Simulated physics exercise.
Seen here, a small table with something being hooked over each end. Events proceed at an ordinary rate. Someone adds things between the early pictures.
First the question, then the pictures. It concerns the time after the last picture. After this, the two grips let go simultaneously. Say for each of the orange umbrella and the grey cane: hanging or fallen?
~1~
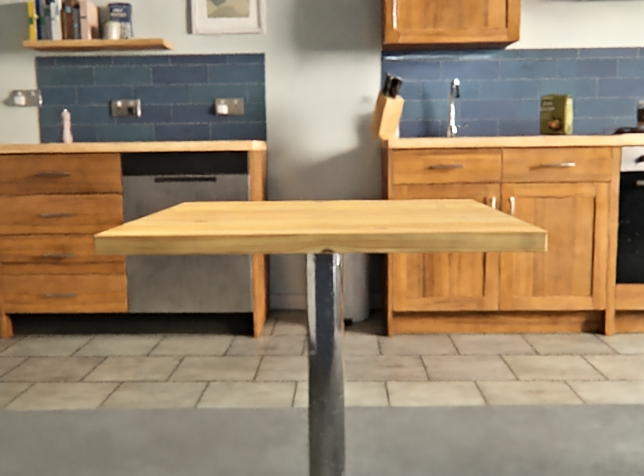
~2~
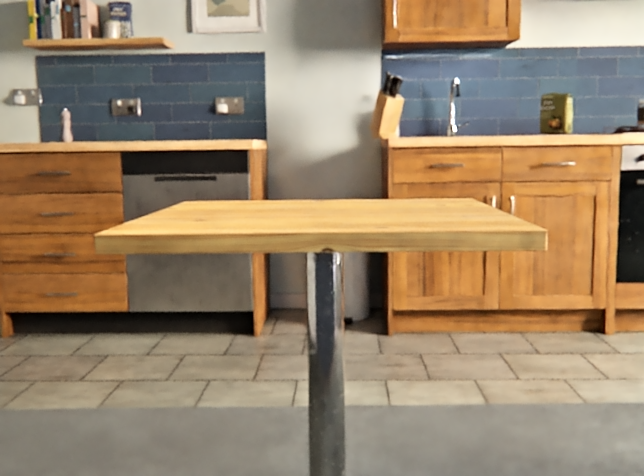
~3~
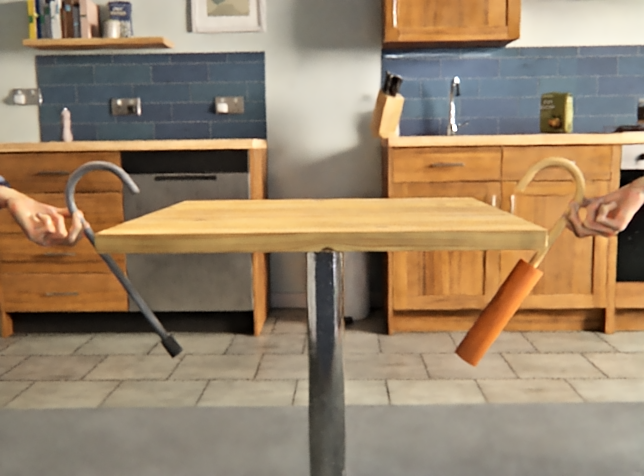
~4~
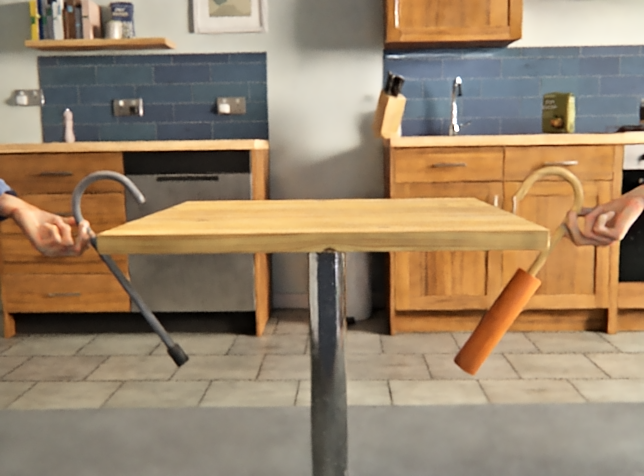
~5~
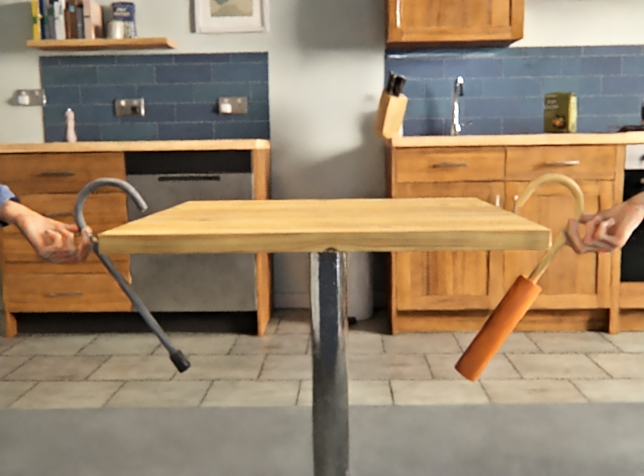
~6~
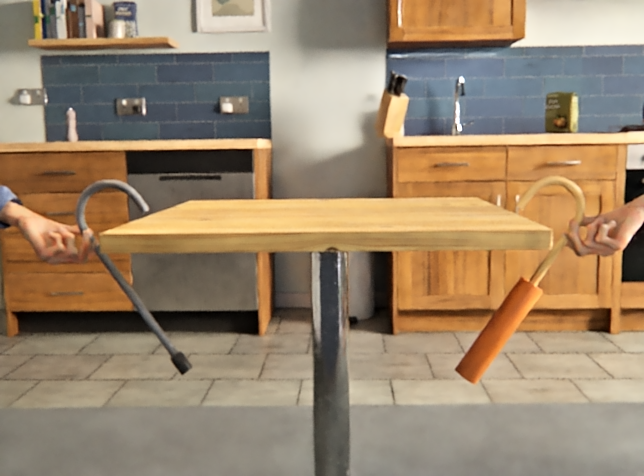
In the end orange umbrella: Fallen; grey cane: Fallen.
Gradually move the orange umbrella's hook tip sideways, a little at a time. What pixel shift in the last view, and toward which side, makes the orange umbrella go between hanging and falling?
That's a move of 16 pixels to the left.
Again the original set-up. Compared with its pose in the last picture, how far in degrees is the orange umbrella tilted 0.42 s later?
I reckon it's near 30°.
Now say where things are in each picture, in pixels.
The first frame shows table (324, 221).
The second frame shows table (324, 220).
The third frame shows still on the way; orange umbrella (508, 259); table (324, 220).
The fourth frame shows still on the way; grey cane (147, 263); table (326, 220).
The fifth frame shows still on the way; orange umbrella (507, 275); table (328, 220).
The sixth frame shows in place, still held; orange umbrella (508, 277); grey cane (151, 272); table (329, 220).
Then, 0.42 s on from there, orange umbrella on its way down; grey cane at the bottom near (114, 465).
Then, 0.76 s on from there, orange umbrella at the bottom; grey cane on its way down.
In the end, the orange umbrella falls to the floor; the grey cane falls to the floor.
